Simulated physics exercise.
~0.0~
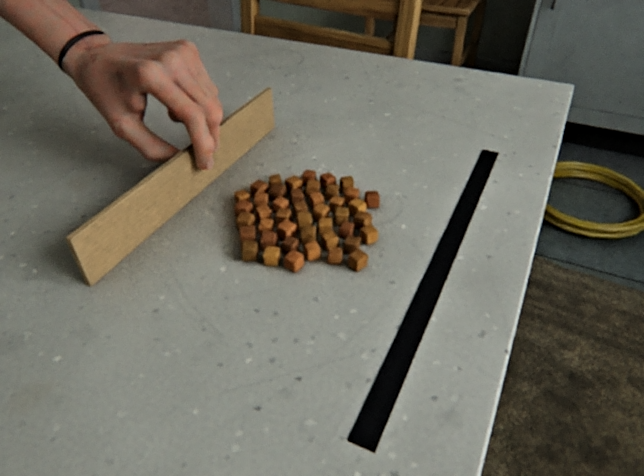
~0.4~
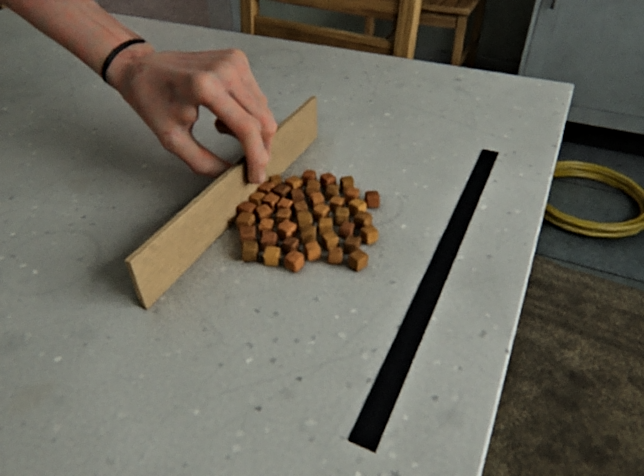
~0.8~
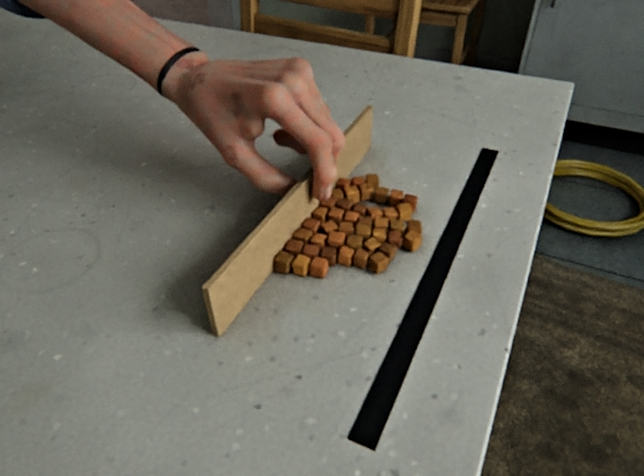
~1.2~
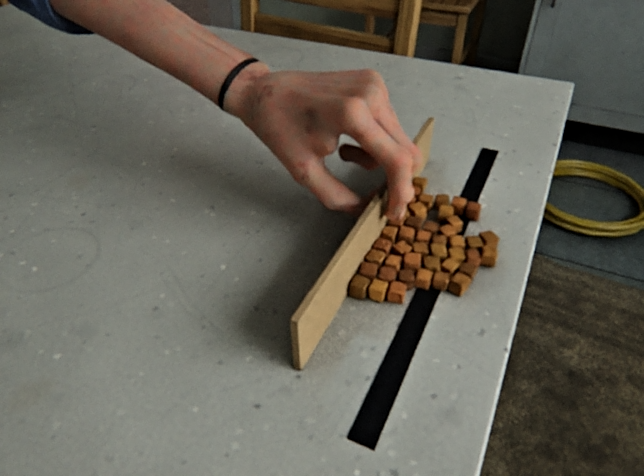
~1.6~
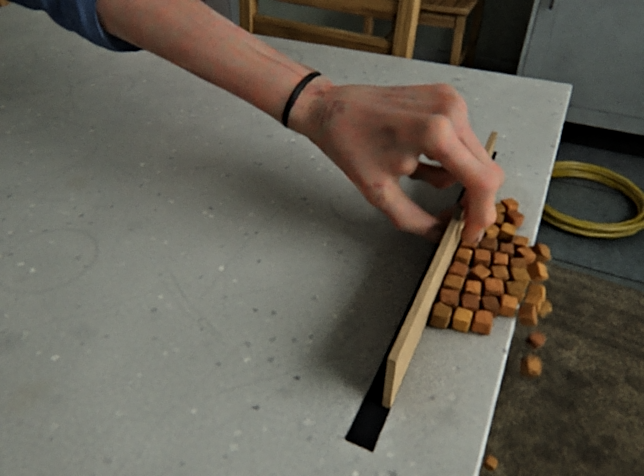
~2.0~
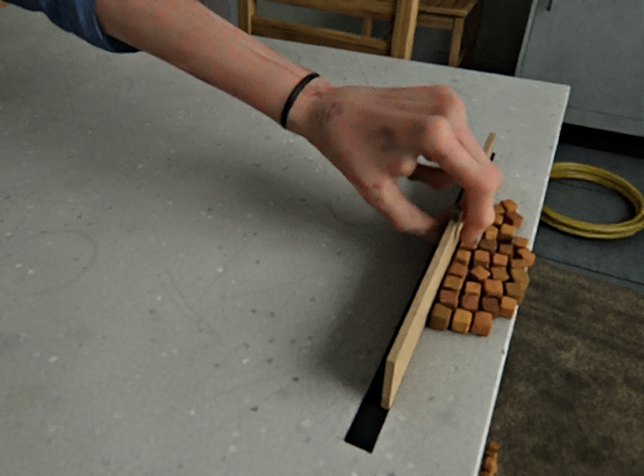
On a pale speckled tabletop, a hand slid an upright piece of card rightward into a cluster of small brown cubes, pushed them across the black tape, and stopped there as some tumbled off the edge, leaving most still on the table.
